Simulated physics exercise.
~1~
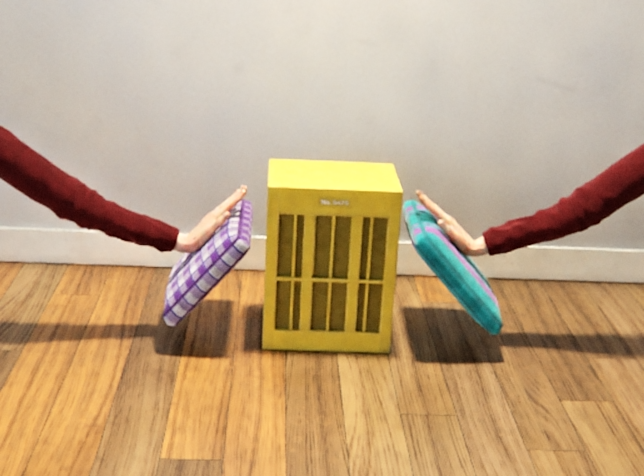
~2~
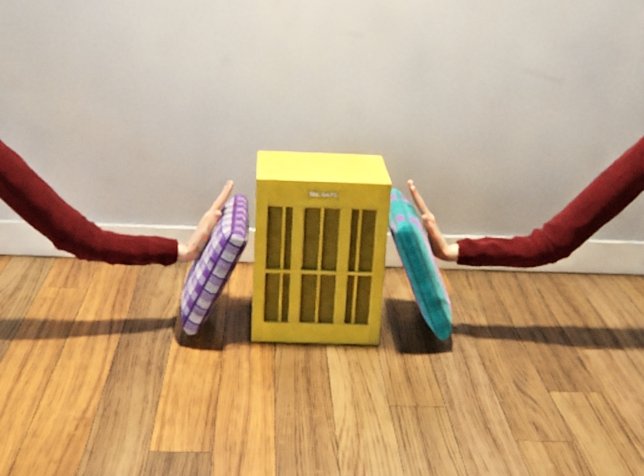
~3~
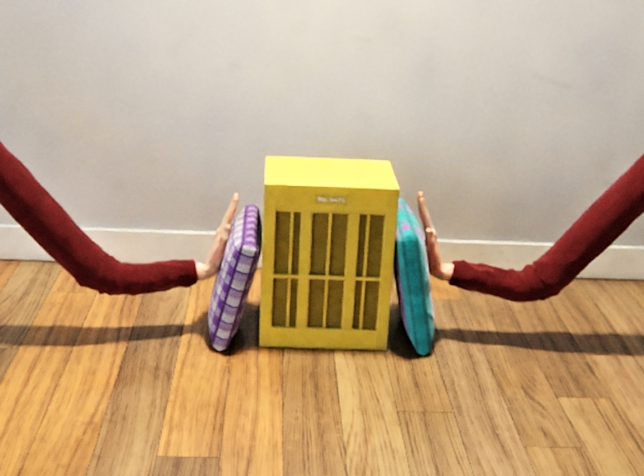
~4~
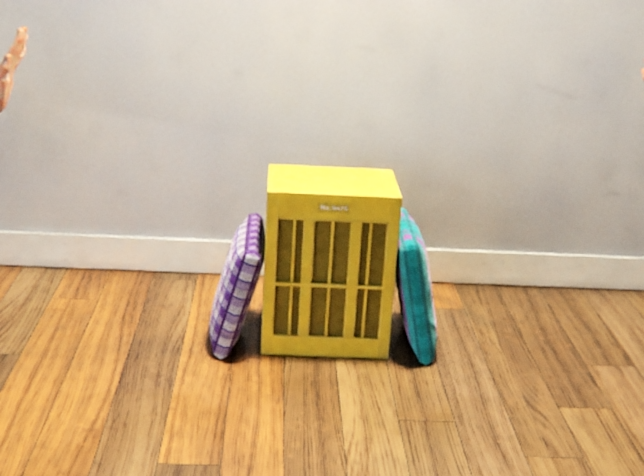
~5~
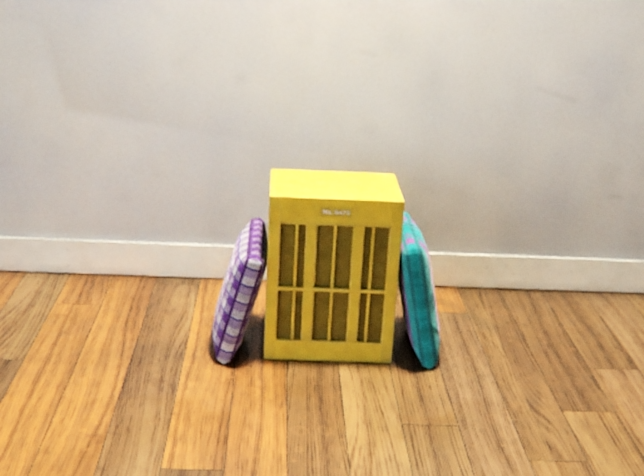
At the start, a yellow crate stands on a bare wooden floor near a pale wall, while two hands in dark red sleeves hold a purple checked cushion on the left and a turquoise one on the right, both tilted. The hands bring the cushions in toward the crate, tipping them more upright. They press each cushion close against its side of the crate. Then both hands let go and draw back out toward the edges of the view. The purple and turquoise cushions stay leaning against the crate, which remains in place between them.
